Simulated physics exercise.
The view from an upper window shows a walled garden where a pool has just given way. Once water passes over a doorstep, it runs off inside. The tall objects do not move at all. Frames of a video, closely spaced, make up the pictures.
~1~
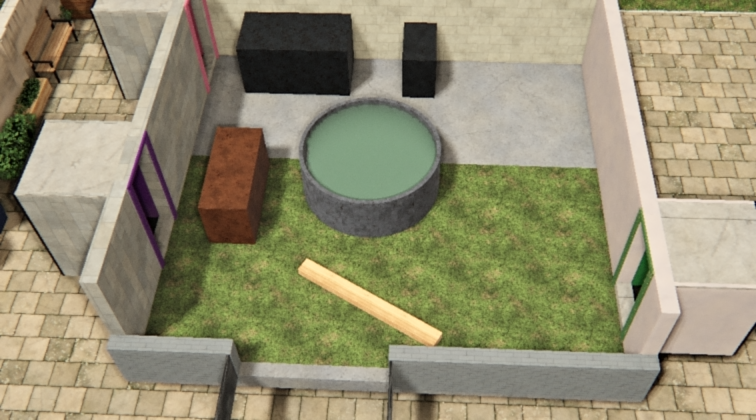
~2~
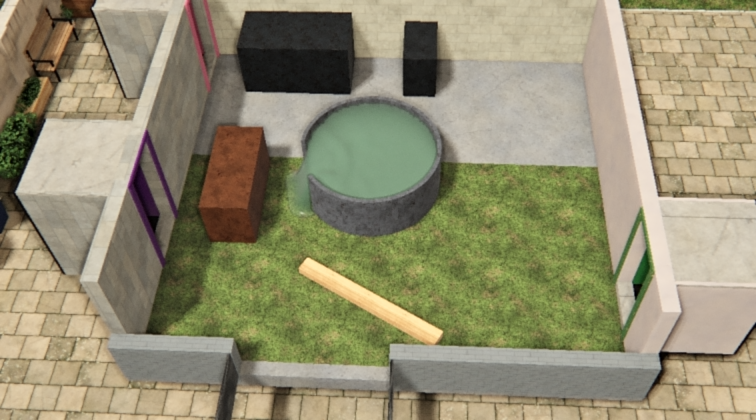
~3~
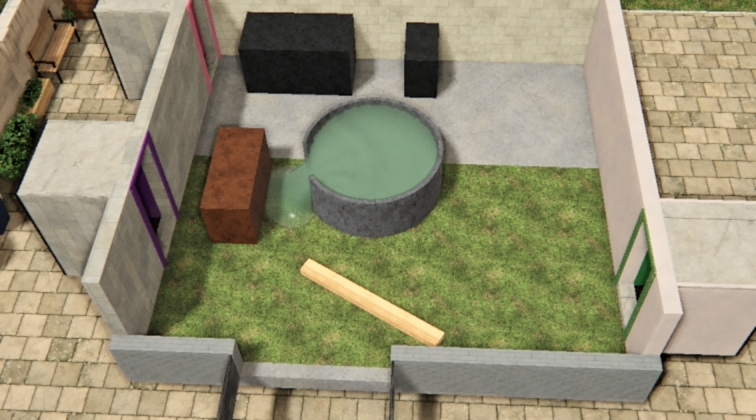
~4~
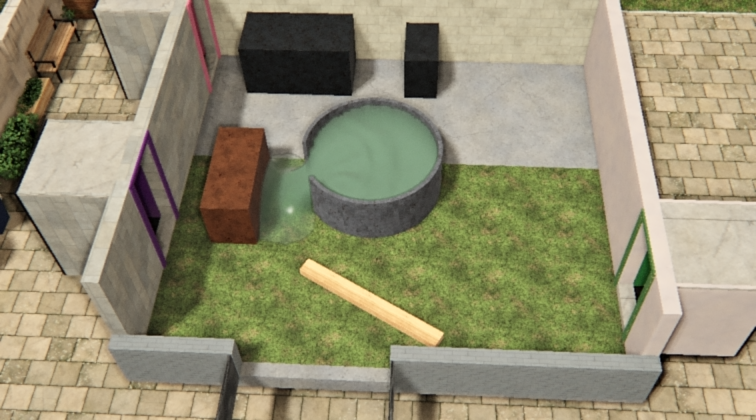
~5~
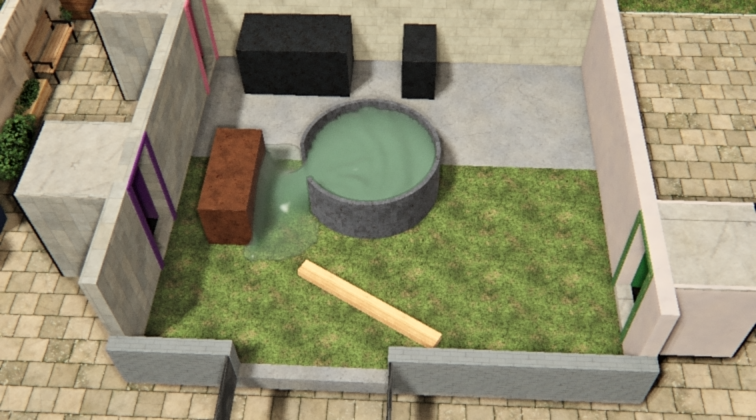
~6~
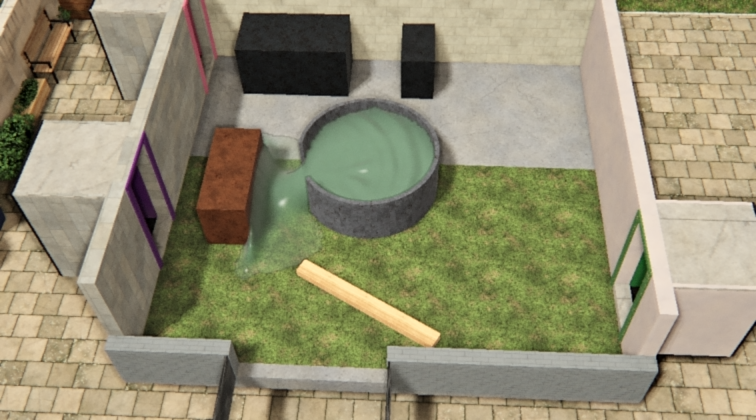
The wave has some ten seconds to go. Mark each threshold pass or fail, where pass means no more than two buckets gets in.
Pink door - pass; purple door - pass; green door - pass.
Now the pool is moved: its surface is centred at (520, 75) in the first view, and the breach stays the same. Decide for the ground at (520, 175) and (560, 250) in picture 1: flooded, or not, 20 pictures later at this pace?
Bone-dry, bone-dry.
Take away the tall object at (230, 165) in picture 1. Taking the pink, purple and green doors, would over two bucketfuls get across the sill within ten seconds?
Pink: Exceeds the threshold; purple: Exceeds the threshold; green: Stays below the threshold.
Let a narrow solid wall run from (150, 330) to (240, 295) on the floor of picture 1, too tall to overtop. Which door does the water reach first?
It would be the one in pink.
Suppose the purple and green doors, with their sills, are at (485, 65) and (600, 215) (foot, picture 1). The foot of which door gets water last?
Answer: The one in purple.
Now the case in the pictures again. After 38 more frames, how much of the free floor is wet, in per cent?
That should be about 75 %.
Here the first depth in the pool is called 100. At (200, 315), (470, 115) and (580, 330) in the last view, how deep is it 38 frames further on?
I'd say around 10 per cent, then 4 per cent, then 0 per cent.
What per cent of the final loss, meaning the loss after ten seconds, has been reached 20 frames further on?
Close to 35 out of every hundred.
A moment on, water covers 20 % of the floor; the pink door not reached, the purple door not reached, the green door not reached.
Next, water covers 35 % of the floor; the pink door wet at the sill, nothing in, the purple door not reached, the green door not reached.
Then, water covers 50 % of the floor; the pink door wet at the sill, nothing in, the purple door not reached, the green door not reached.
Later, water covers 75 % of the floor; the pink door wet at the sill, nothing in, the purple door wet at the sill, nothing in, the green door not reached.
In the end, water covers 95 % of the floor; the pink door wet at the sill, nothing in, the purple door wet at the sill, nothing in, the green door not reached.
